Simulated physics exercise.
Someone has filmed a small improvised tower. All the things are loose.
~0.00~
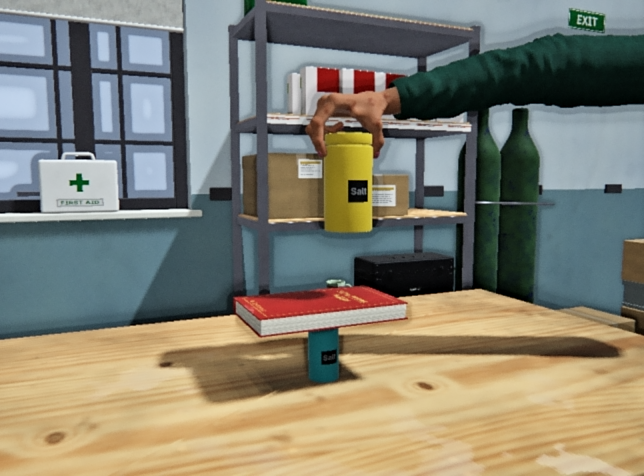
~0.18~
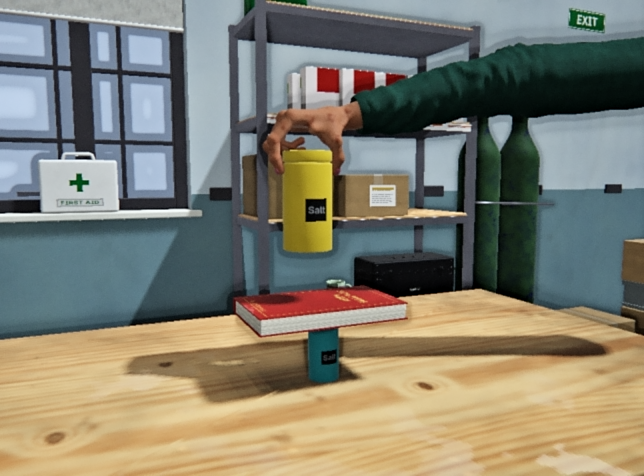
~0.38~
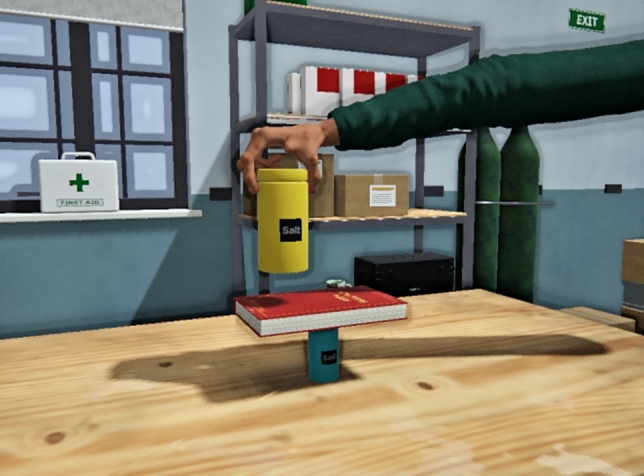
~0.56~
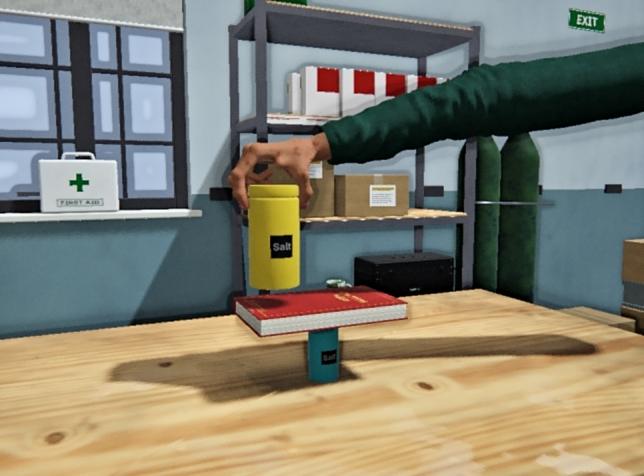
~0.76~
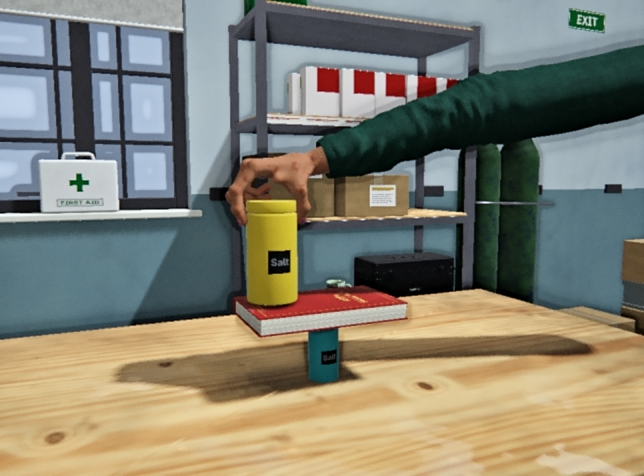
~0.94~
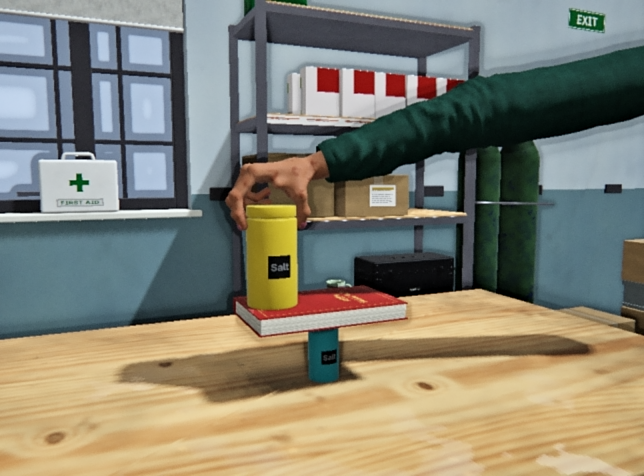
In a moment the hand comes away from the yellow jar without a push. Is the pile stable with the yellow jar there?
Outcome: The stack comes apart.
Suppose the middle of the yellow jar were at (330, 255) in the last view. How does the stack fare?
Then it stays up.
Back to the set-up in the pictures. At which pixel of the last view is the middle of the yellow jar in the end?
Around (125, 385).
After 1.34 s, yellow jar now fallen; red book turned 60° from how it was put.
After 1.44 s, red book turned 60° from how it was put.
After 1.64 s, red book now fallen; turquoise shaker on its side.
In the end (2.0 s), fallen, red book and yellow jar; toppled in the stack, turquoise shaker. At the end, from the last picture's camera, yellow jar near (125, 385). The stack gives way.
